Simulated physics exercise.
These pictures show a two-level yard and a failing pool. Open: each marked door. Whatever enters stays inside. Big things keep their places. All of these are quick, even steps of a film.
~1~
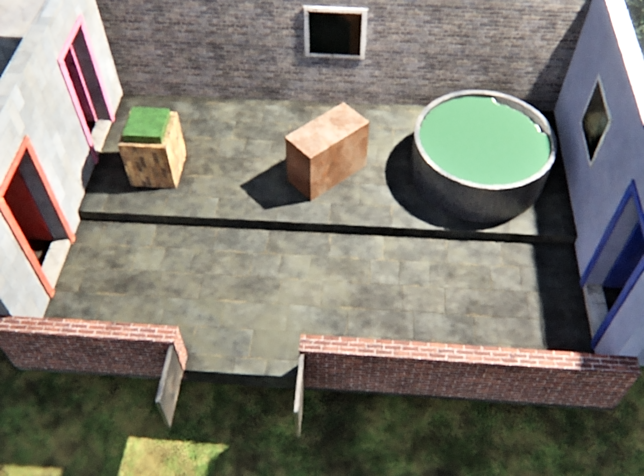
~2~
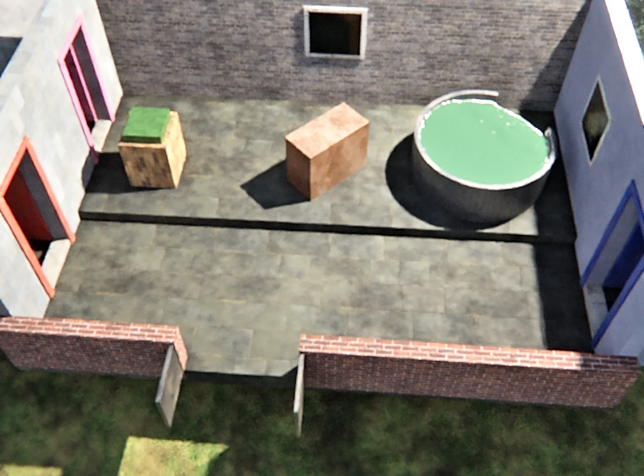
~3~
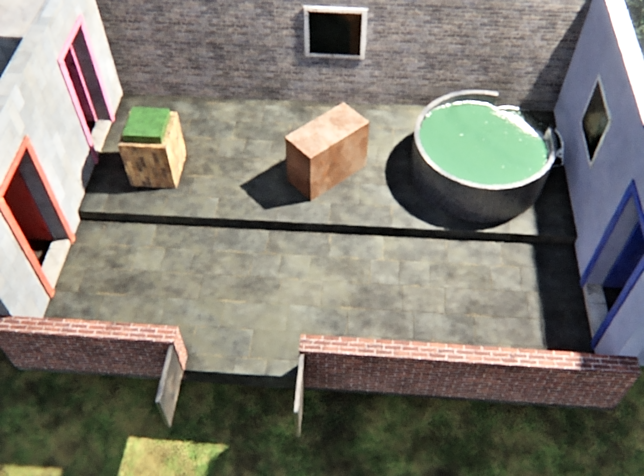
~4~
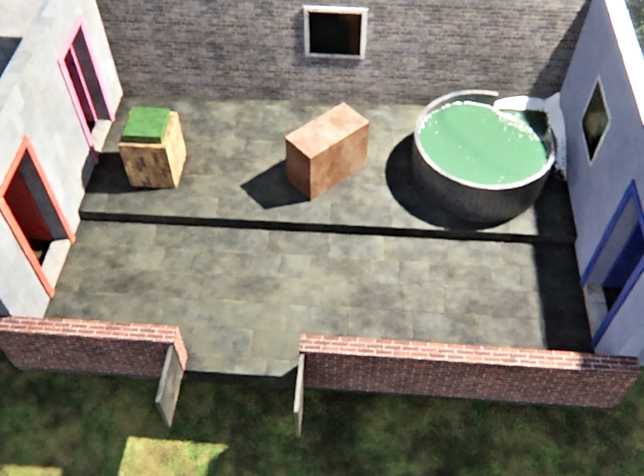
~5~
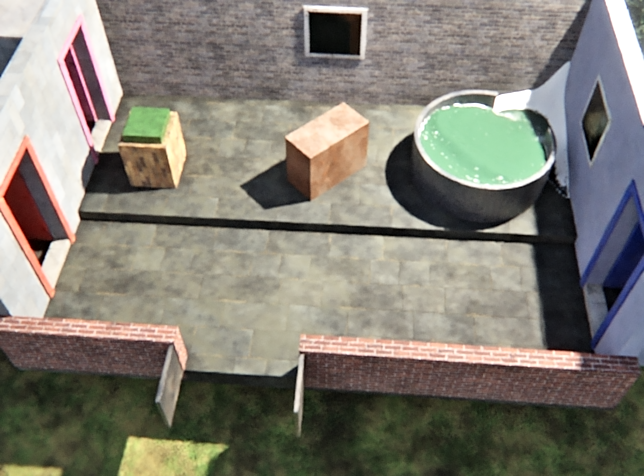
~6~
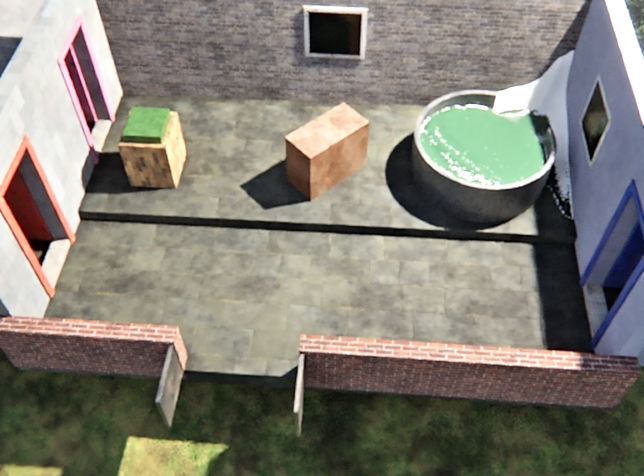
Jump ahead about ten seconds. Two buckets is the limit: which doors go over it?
One by one: The blue door will allow in no excess. The pink door will allow in an excess. The red door will allow in no excess.
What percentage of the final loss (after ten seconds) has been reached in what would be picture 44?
Working it through, I arrive at 60 per cent.
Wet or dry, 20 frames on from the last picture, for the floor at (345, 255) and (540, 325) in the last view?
In order: Spared and swamped.
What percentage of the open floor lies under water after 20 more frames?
Estimate: Some 50 in a hundred.
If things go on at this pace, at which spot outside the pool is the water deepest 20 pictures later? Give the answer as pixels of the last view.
Around (525, 142).
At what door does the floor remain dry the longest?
The red-painted one.
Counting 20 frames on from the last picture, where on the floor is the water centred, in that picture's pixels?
I reckon somewhere around (448, 175).
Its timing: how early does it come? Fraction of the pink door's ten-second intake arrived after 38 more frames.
It should be near 65 percent of the ten-second total.
A moment on, water covers 10 % of the floor; the blue door not reached, the pink door not reached, the red door not reached.
Next, water covers 25 % of the floor; the blue door wet at the sill, nothing in, the pink door not reached, the red door not reached.
Then, water covers 50 % of the floor; the blue door wet at the sill, nothing in, the pink door under two buckets in, the red door not reached.
Later, water covers 80 % of the floor; the blue door wet at the sill, nothing in, the pink door far over two buckets in, the red door wet at the sill, nothing in.
In the end, water covers 90 % of the floor; the blue door wet at the sill, nothing in, the pink door far over two buckets in, the red door wet at the sill, nothing in.
